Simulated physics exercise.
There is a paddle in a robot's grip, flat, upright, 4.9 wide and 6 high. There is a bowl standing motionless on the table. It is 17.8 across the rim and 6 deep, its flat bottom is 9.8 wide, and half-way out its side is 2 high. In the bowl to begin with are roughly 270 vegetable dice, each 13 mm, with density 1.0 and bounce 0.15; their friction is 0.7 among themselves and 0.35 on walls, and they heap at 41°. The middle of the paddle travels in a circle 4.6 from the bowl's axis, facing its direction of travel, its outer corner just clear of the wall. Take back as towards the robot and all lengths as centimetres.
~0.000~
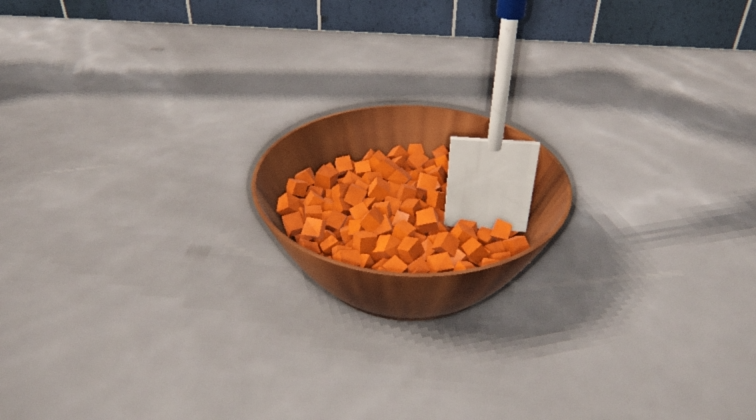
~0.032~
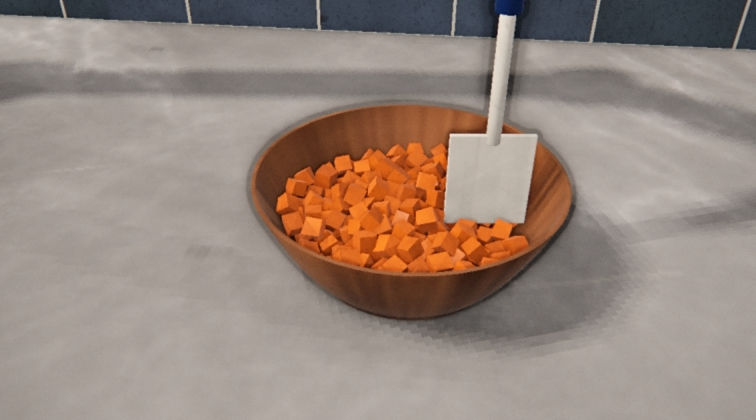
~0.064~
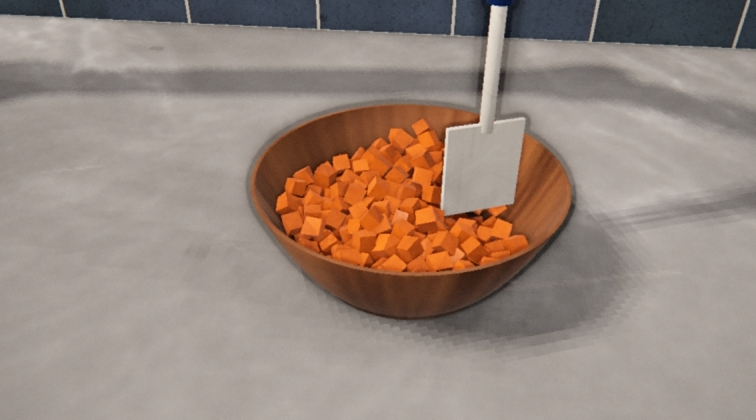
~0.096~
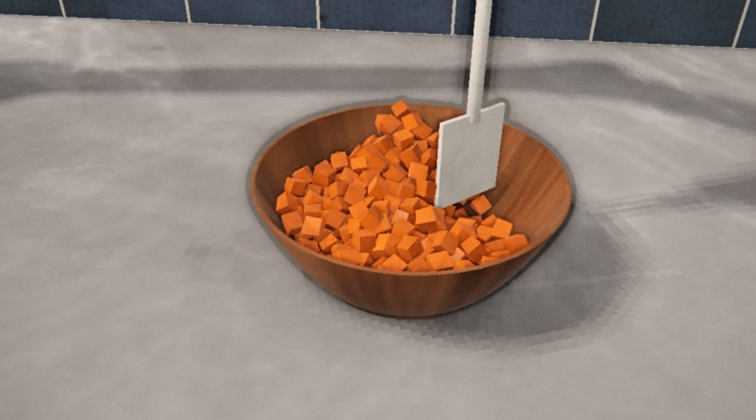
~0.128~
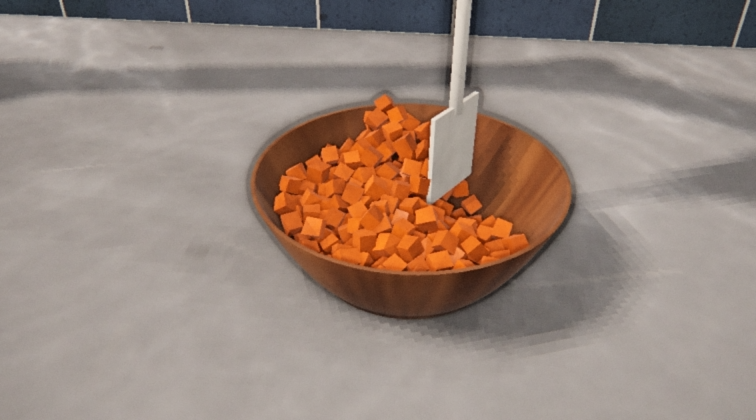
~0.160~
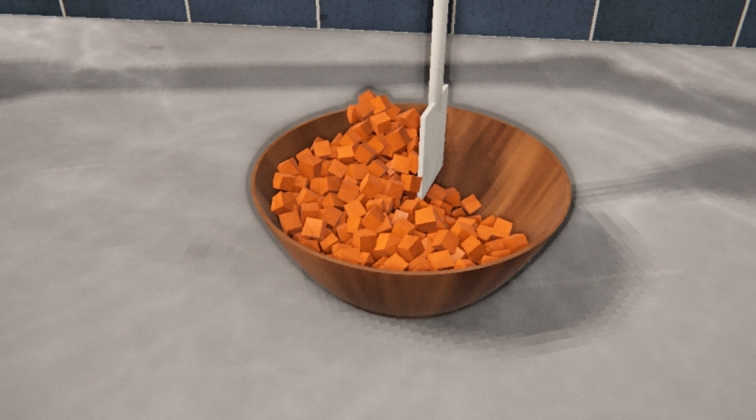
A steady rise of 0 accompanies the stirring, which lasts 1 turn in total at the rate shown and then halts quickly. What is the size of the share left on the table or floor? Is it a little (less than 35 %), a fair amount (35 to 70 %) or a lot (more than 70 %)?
A little, less than 35 %.
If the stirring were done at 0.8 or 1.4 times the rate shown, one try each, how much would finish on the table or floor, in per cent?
20 % and 35 %.
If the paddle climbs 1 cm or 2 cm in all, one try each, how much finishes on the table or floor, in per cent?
Close to 25 percent and close to 20 percent.
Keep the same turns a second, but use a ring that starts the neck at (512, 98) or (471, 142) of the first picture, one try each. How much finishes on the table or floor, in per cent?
I'd guess some 15 and 20 percent.
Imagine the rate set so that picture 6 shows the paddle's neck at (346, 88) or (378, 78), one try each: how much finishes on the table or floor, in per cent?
Roughly 45 and 40 percent, in that order.
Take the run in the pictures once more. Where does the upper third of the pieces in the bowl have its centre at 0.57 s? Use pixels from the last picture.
Estimated centre: (496, 214).
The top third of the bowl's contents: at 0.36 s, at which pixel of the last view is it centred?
Around (330, 214).
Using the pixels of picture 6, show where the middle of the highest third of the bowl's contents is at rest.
Centre of top third: Approx. (462, 161).
By 0.36 s, 185° round, highest piece 9 above the table; 247 in the bowl, 12 on the table or floor, 15 in flight or on the tool.
By 0.57 s, 294° round, highest piece 10 above the table; 222 in the bowl, 41 on the table or floor, 11 in flight or on the tool.
By 0.87 s, 0° round, highest piece 7 above the table; 204 in the bowl, 70 on the table or floor.
By 1.57 s, 0° round, highest piece 7 above the table; 204 in the bowl, 70 on the table or floor.
Final count, 204 in the bowl, 70 on the table or floor. That is 26 % on the table or floor.
